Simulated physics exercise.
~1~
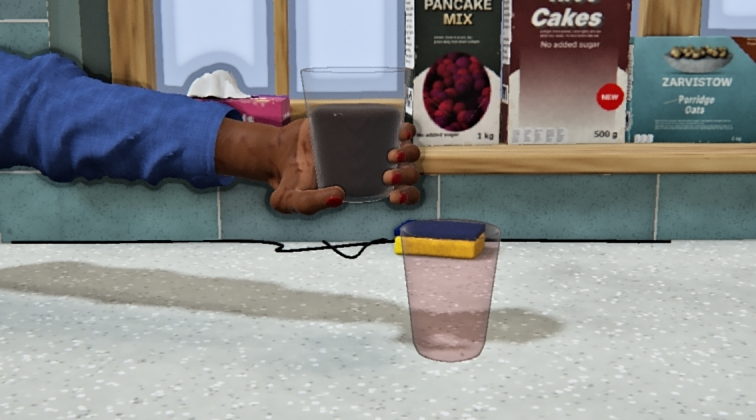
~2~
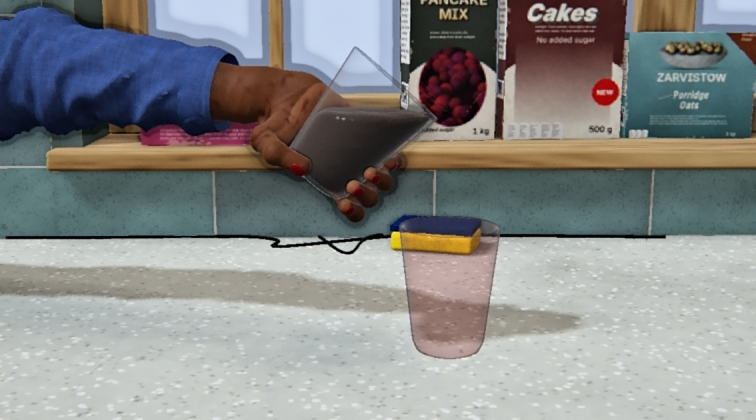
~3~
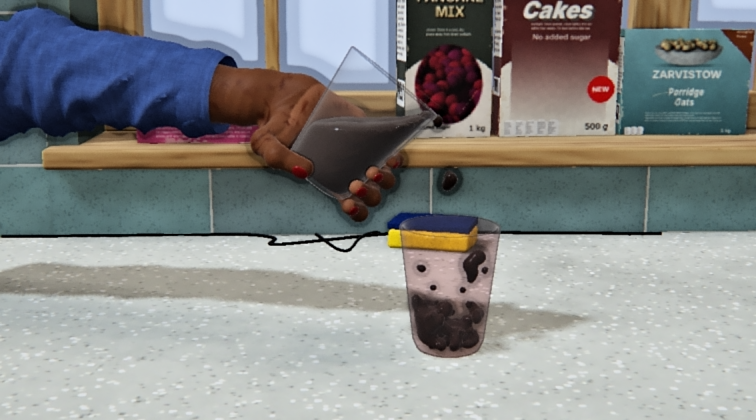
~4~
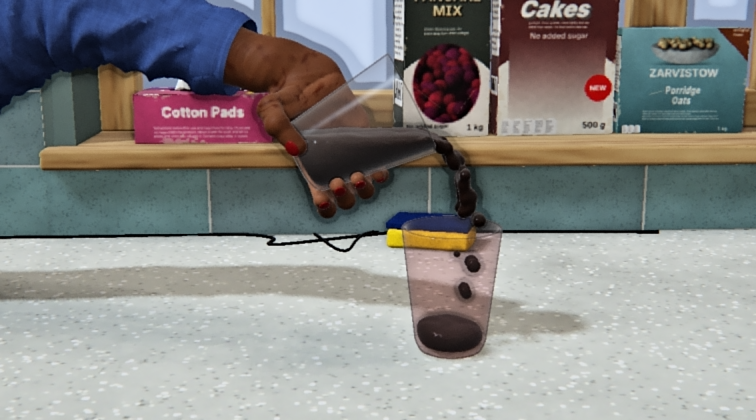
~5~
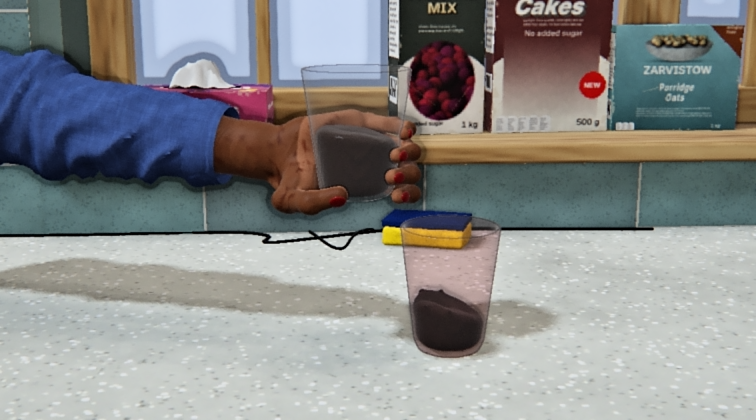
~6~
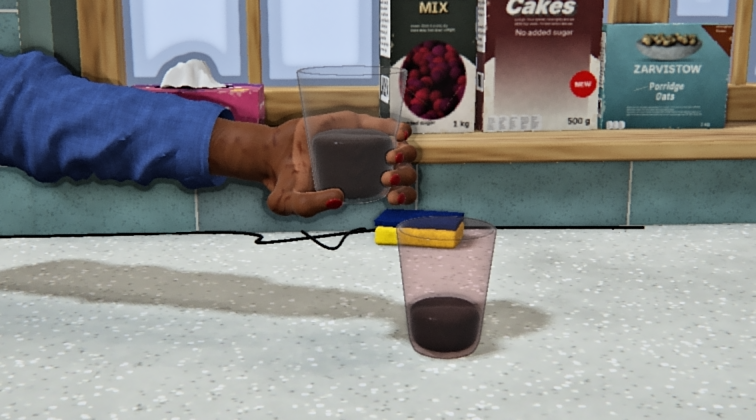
A hand in a blue sleeve tips a clear tumbler of dark coffee over a pinkish glass on a speckled counter, pours in uneven bursts, easing back and tilting further, then levels it, leaving the glass partly filled and the tumbler still holding coffee.
